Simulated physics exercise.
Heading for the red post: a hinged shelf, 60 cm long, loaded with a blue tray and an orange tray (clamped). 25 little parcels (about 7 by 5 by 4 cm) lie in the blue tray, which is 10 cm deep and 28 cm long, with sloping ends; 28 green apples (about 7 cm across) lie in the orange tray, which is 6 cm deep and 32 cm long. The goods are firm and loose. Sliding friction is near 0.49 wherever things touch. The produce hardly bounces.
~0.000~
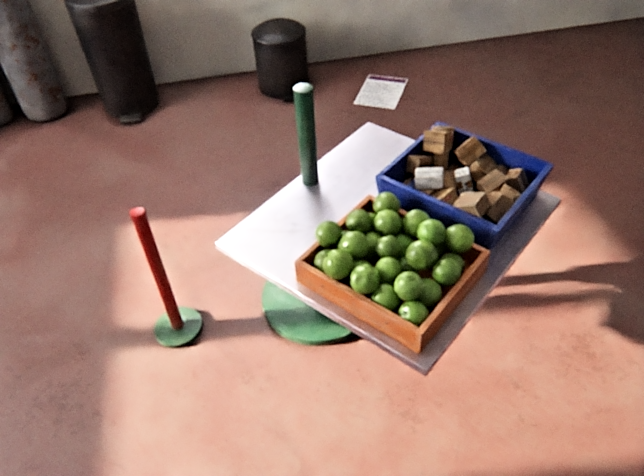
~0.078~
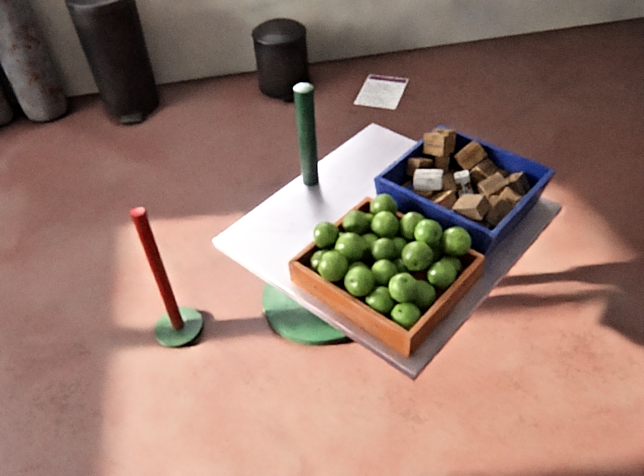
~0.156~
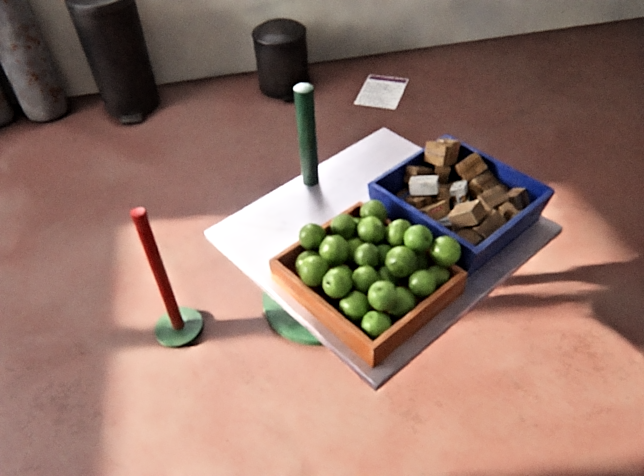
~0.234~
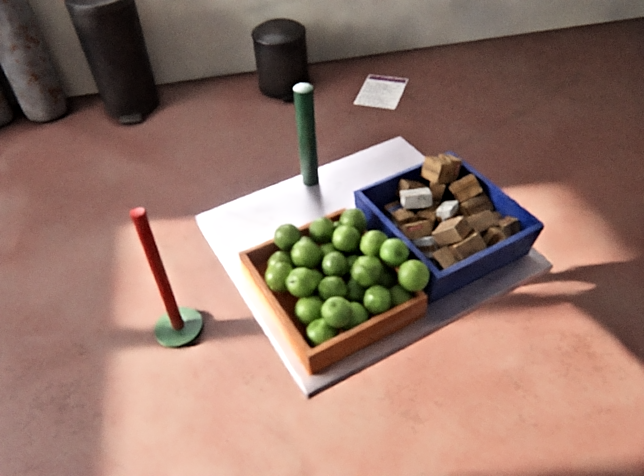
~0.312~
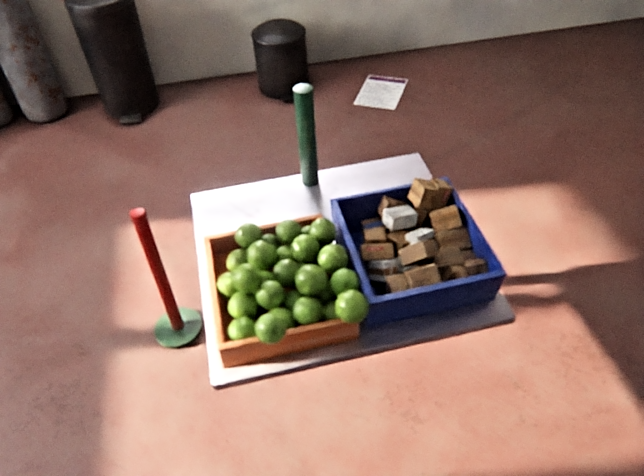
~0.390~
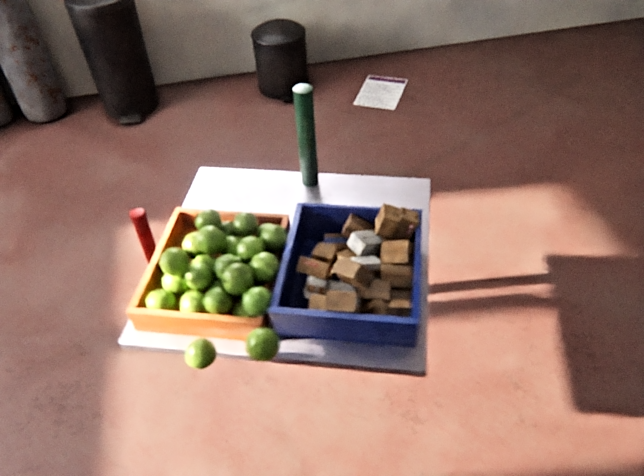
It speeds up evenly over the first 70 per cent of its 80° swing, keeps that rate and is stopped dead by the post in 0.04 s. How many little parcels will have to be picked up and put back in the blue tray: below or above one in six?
Out of the blue tray go less than a sixth of the little parcels.
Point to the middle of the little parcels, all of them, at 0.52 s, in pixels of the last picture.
Near (271, 279).
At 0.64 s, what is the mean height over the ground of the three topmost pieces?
Roughly 70 cm.
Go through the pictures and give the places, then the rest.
In the first frame (each is followed by its nearest rim corner in this view), blue tray (its farthest corner), (440, 123); orange tray, (418, 330); turned through 0°; none out.
The second frame shows blue tray, (443, 126); orange tray, (407, 334); turned through 2°.
The third frame shows blue tray, (448, 136); orange tray, (371, 343); turned through 9°.
The fourth frame shows blue tray, (451, 153); orange tray, (307, 351); turned through 21°.
The fifth frame shows blue tray, (446, 180); orange tray, (220, 344); turned through 38°; 1 out, the lowest apple at (271, 329).
The sixth frame shows blue tray, (420, 212); orange tray, (132, 308); turned through 59°; 2 out, the lowest apple at (201, 354).
After 0.44 s, the shelf hits the red post.
After 0.52 s, blue tray 25 in, 0 out and orange tray 23 in, 5 out.
After 0.64 s, blue tray 24 in, 1 out and orange tray 19 in, 9 out.
After 0.86 s, blue tray 24 in, 1 out and orange tray 16 in, 12 out.
Outcome (at 1.30 s), blue tray 24 in, 1 out and orange tray 16 in, 12 out. Asked share, 1 of 25, 4 per cent.
